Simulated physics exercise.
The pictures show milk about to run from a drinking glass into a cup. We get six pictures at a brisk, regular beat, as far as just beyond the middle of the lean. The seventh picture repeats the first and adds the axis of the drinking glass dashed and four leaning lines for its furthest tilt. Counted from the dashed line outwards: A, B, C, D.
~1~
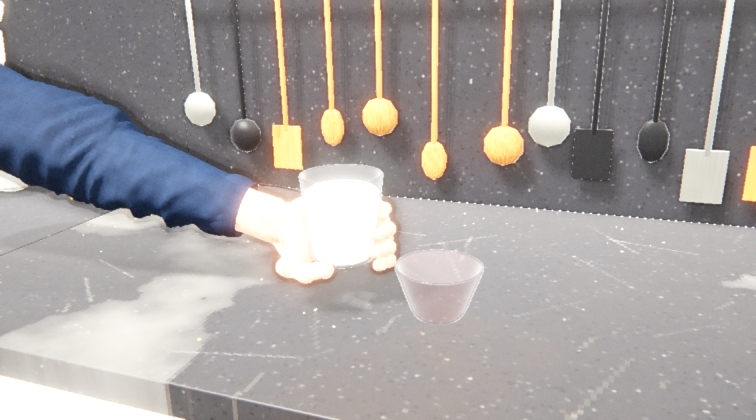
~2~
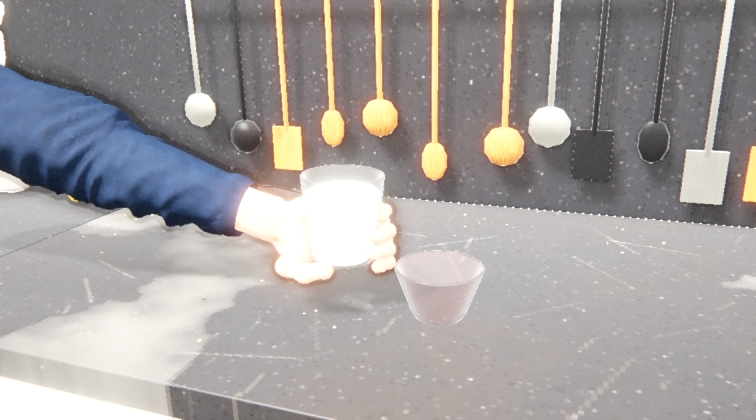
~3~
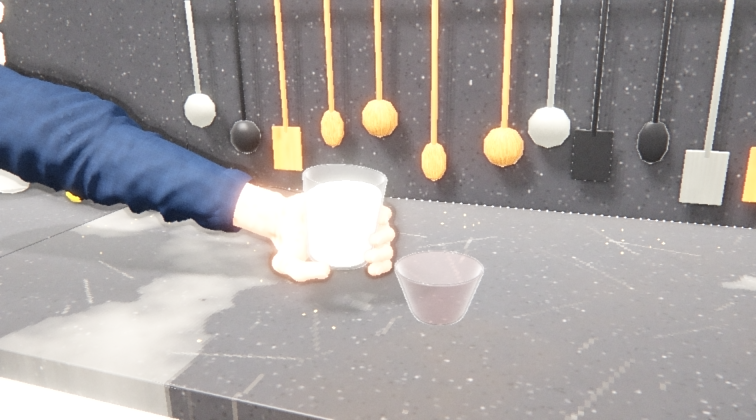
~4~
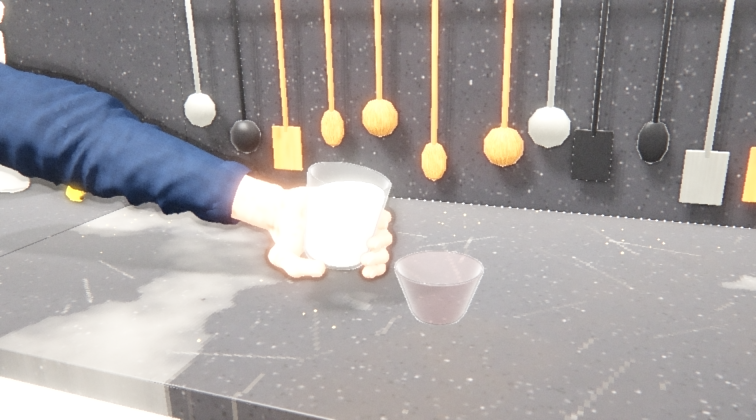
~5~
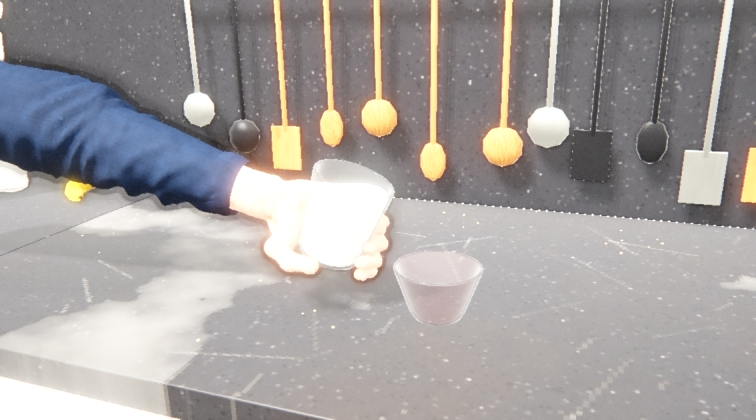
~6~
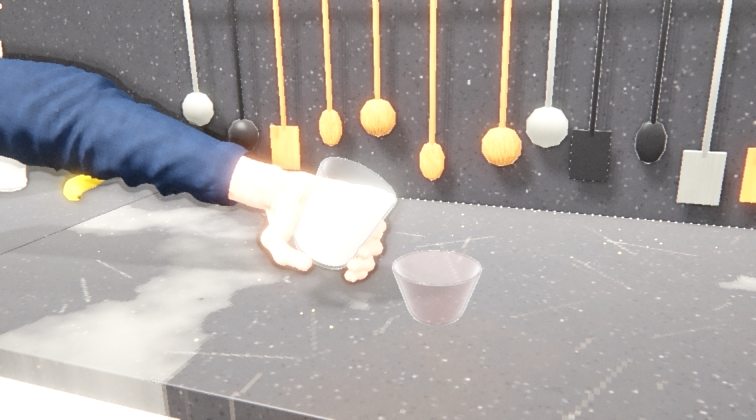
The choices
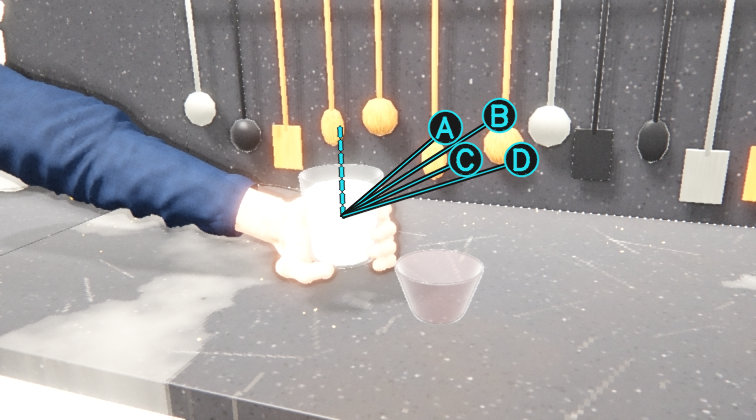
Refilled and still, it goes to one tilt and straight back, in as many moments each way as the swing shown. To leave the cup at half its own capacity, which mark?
Go for B.
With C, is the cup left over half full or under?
Over.
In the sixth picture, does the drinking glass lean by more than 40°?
No.
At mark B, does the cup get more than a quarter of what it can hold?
Yes.
In cyan, A at (432, 139); B at (485, 124); C at (450, 166); D at (505, 165).
If A is chosen, the cup ends with about 33 % of what it can hold.
If B is chosen, the cup ends with about 48 % of what it can hold.
If C is chosen, the cup ends with about 67 % of what it can hold.
If D is chosen, the cup ends with about 84 % of what it can hold; 3 % of the milk is spilt.
